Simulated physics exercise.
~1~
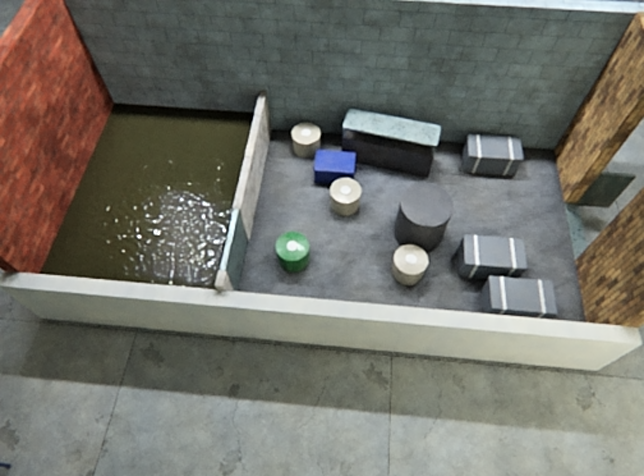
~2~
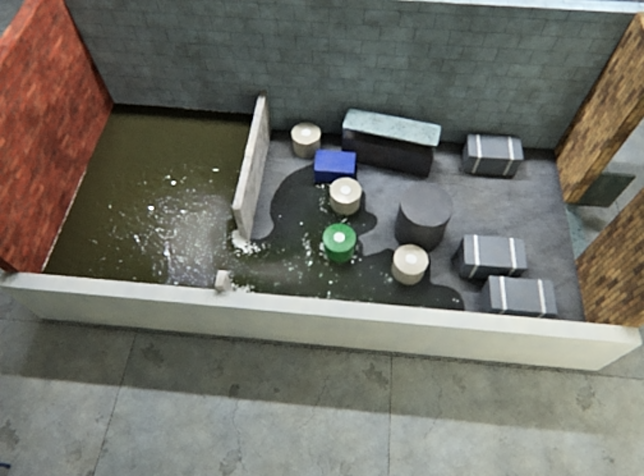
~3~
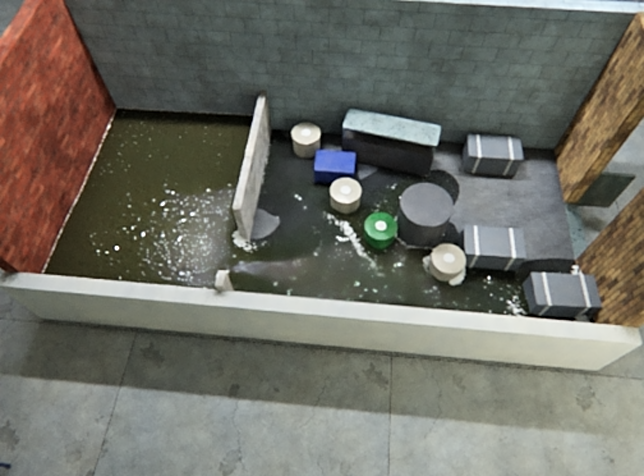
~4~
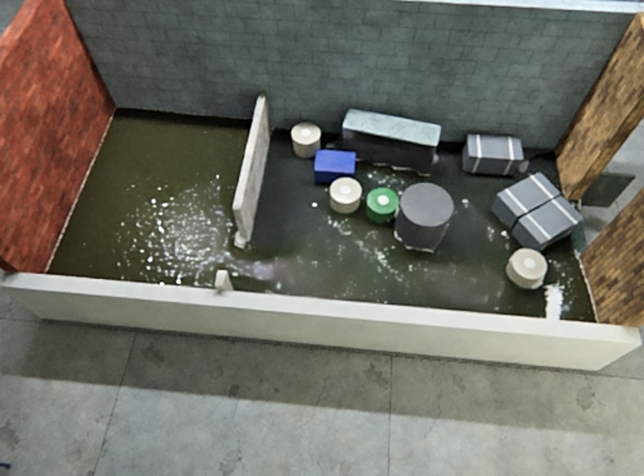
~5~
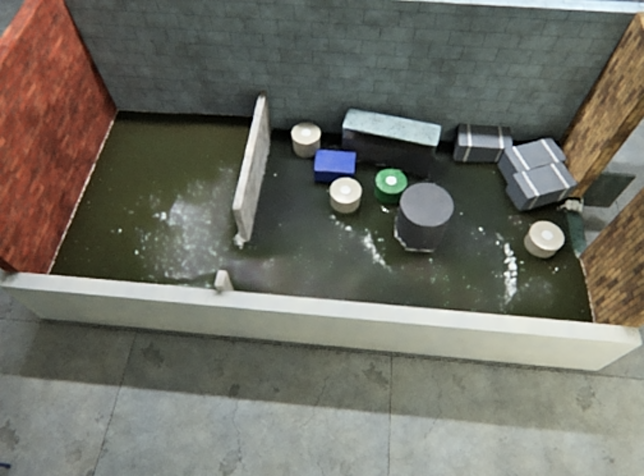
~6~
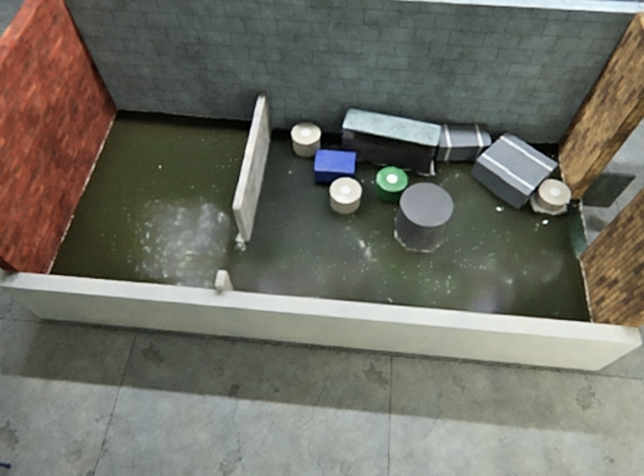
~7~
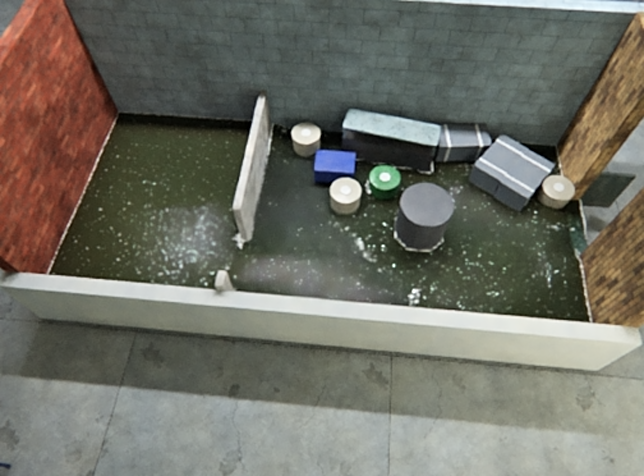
At the start, murky water fills the left side of a walled enclosure, held back by a partition, while tubs, crates and trunks stand on the dry floor to the right. The near end of the partition gives way and water spreads across the floor, pushing the green tub rightward. As the flood reaches the far side, a cream tub and the strapped gray trunks shift right, then drift up toward the back corner. The green tub curves toward the back wall. Finally, the trunks sit bunched near the back right, the cream tub rests beside them by the right wall, and the blue crate remains in place.
